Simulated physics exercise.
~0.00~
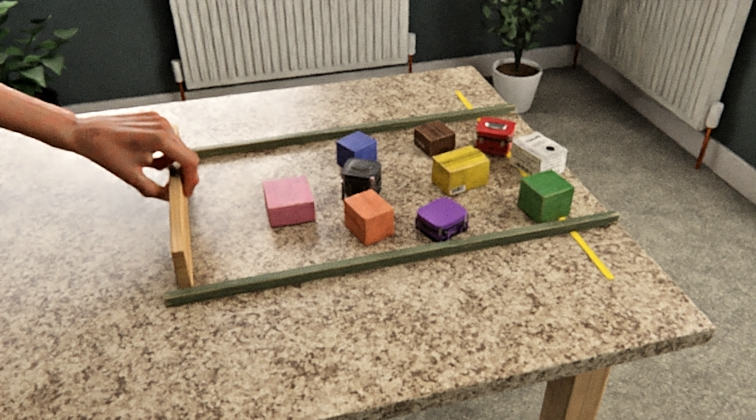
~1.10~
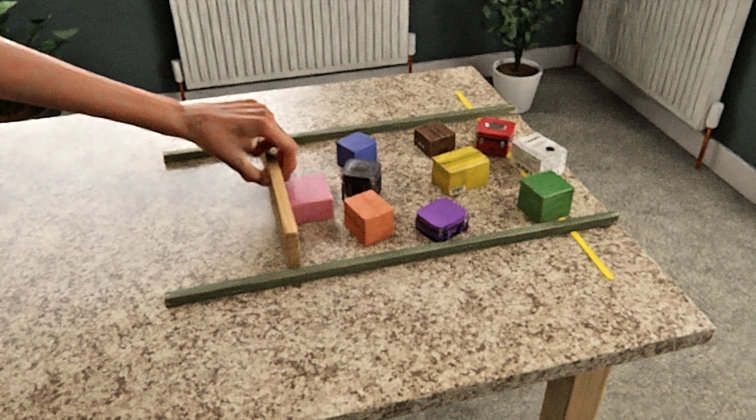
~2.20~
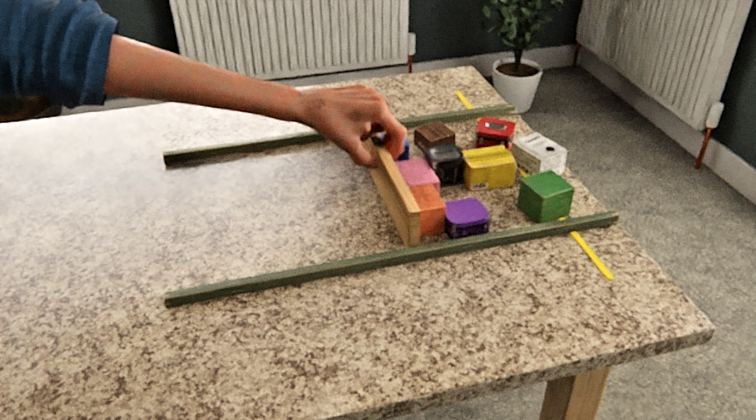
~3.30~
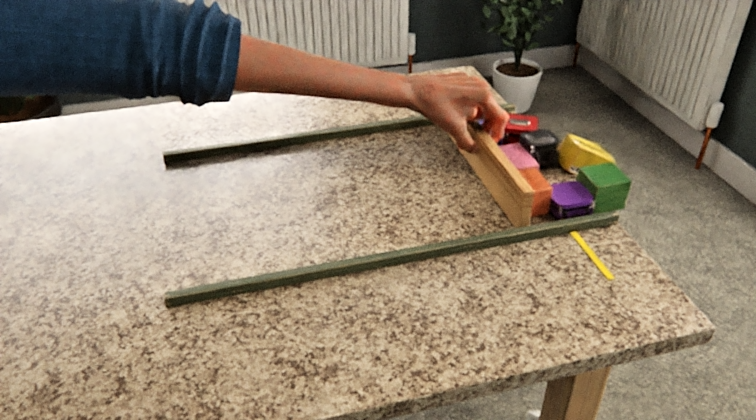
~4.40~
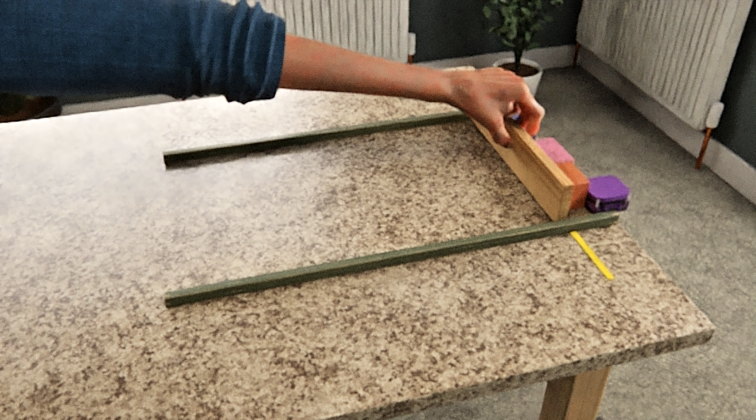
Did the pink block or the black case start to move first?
The pink block started to move first, pushed along by the board while the black case was still in its place.
